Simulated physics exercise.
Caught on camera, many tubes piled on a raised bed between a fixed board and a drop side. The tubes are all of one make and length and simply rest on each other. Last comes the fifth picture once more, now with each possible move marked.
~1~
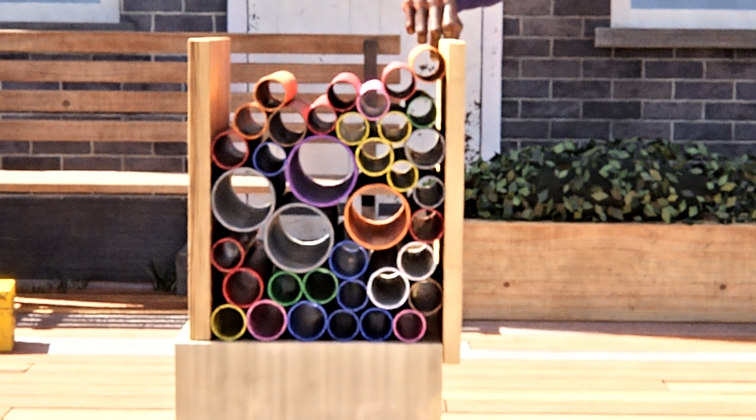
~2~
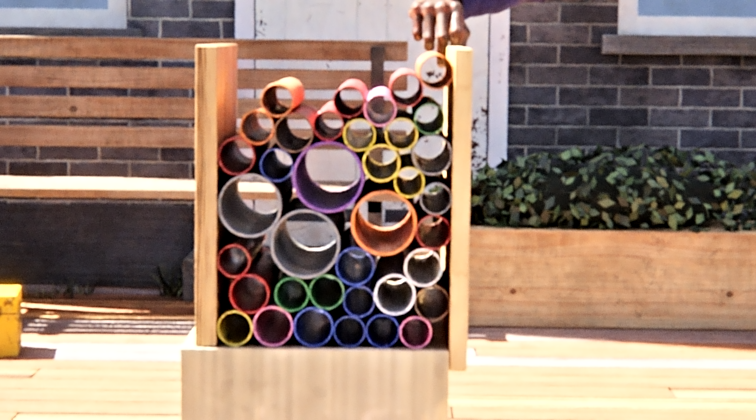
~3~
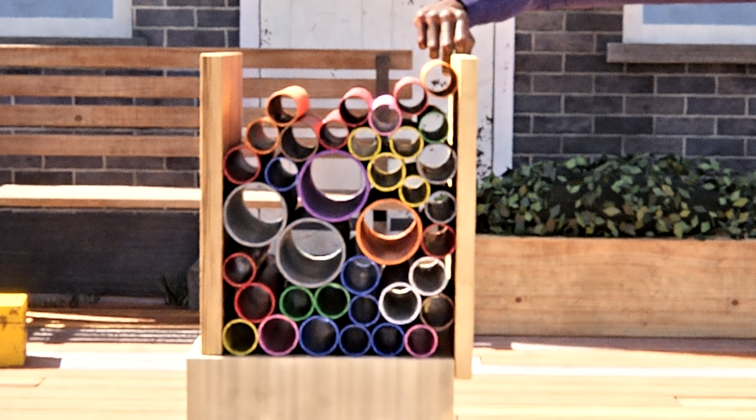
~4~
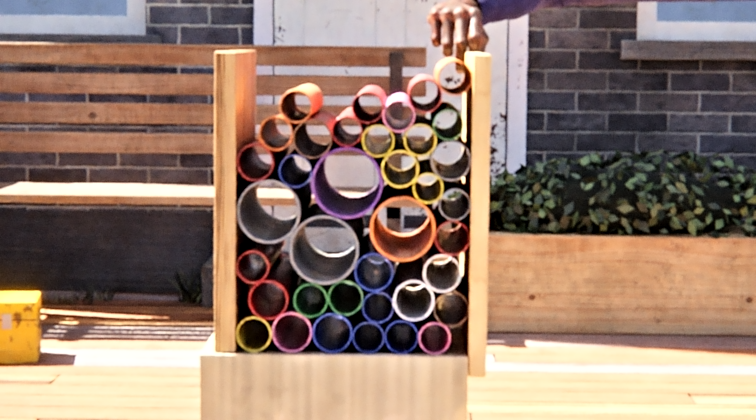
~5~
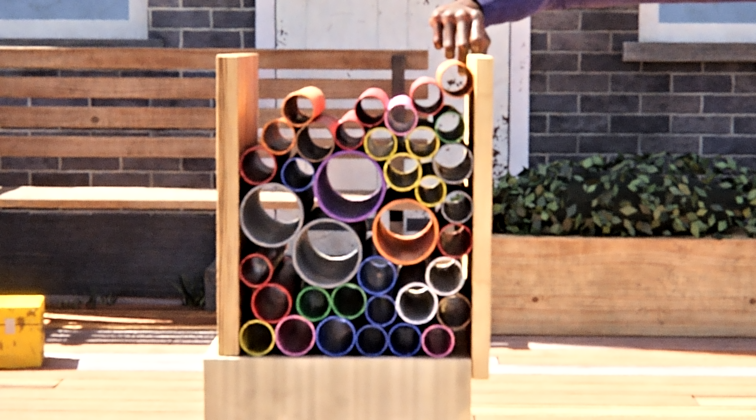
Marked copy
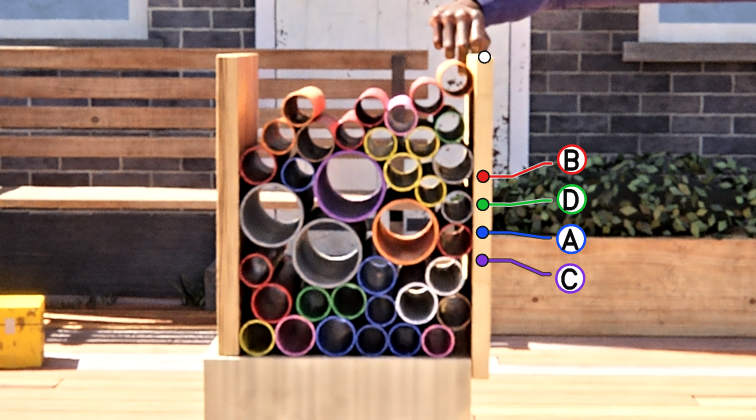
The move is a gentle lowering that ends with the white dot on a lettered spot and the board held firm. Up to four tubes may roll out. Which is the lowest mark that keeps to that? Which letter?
The answer is mark B.
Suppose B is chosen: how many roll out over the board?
At B the number is three.
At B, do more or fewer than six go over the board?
It loses fewer than six.
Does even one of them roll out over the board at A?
At A: Yes.
On the copy, A at (483, 232); B at (483, 176); C at (482, 261); D at (483, 205); the white dot at (485, 57).
On B. First, top of the board (474, 113).
Then, top of the board (474, 175).
Finally, top of the board (474, 176), three out over the board.
By contrast, A more than four out over the board; C more than four out over the board; D more than four out over the board.
